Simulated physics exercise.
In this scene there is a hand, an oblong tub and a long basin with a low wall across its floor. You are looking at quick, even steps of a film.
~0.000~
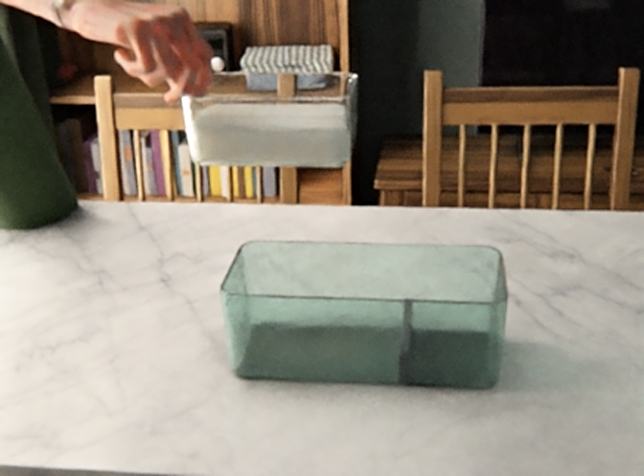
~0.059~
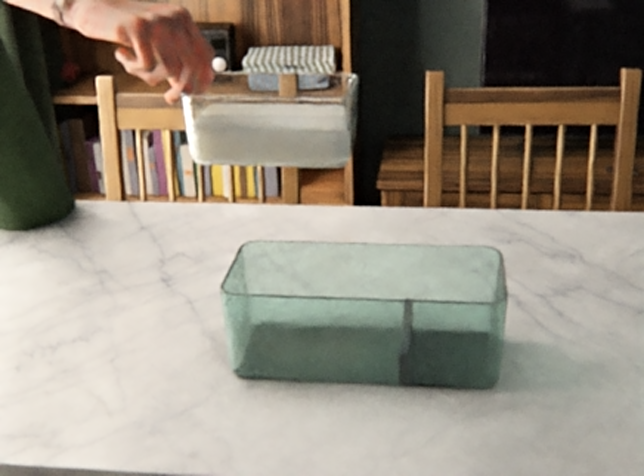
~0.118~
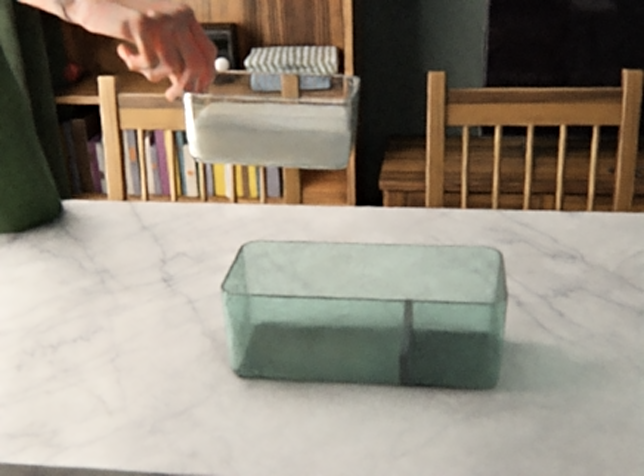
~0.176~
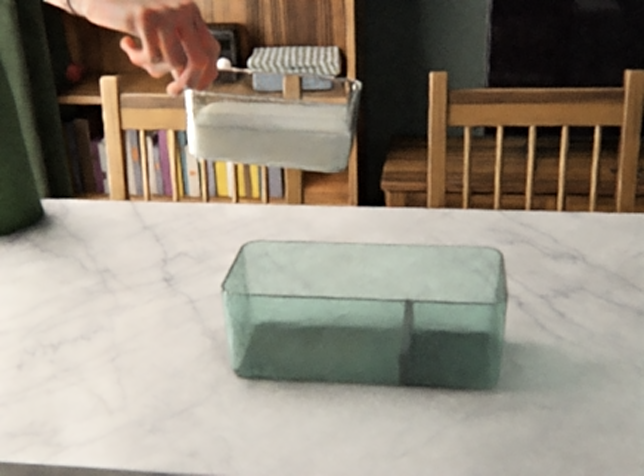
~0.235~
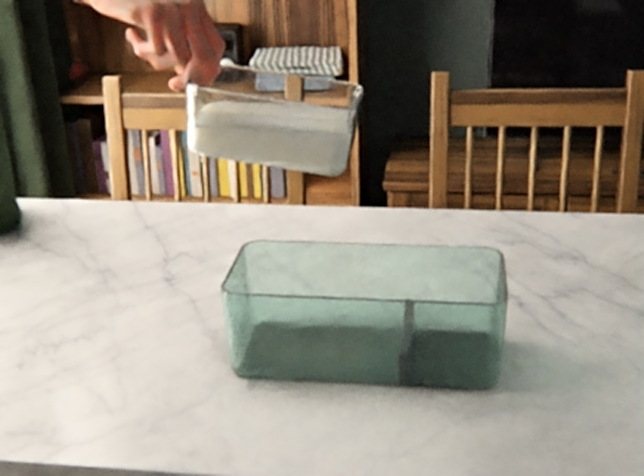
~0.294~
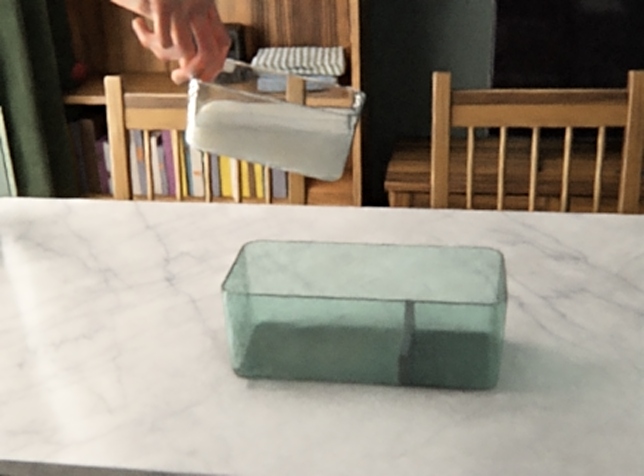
The clip opens on a hand at the upper left holding a clear oblong tub of pale contents above a marble table, where a long green basin with a low inner wall sits. The tub hangs almost level at first, then tilts gradually, its right end dipping lower while the basin stays still.
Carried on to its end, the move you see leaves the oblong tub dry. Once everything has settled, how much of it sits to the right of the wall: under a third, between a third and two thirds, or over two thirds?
Seems the share right of the wall stays inside the range of a third to two thirds.
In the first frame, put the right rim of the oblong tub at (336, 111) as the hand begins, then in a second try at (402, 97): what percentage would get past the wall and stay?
30 % and 70 %.
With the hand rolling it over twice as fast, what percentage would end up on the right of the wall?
Result: Roughly 35 %.
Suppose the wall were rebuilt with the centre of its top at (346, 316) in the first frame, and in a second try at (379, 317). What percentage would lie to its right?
Estimated: 90 % first, 65 % second.
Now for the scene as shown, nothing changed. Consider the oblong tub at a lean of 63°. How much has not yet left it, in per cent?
50 %.
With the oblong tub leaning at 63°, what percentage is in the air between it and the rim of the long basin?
40 %.
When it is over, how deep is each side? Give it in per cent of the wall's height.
Left: About 30; right: About 60.
A moment on, the oblong tub is tipped part way and 52 per cent is still to pour, 2 is left of the wall and 7 right of it.
Next, the oblong tub is tipped on its side and 13 per cent is still to pour, 25 is left of the wall and 49 right of it.
Then the oblong tub is tipped right over and 1 per cent is still to pour, 46 is left of the wall and 50 right of it.
Later the oblong tub is tipped right over and 0 per cent is still to pour, 48 is left of the wall and 50 right of it.
In the end 48 per cent lies left of the wall, 50 right of it and 2 outside.
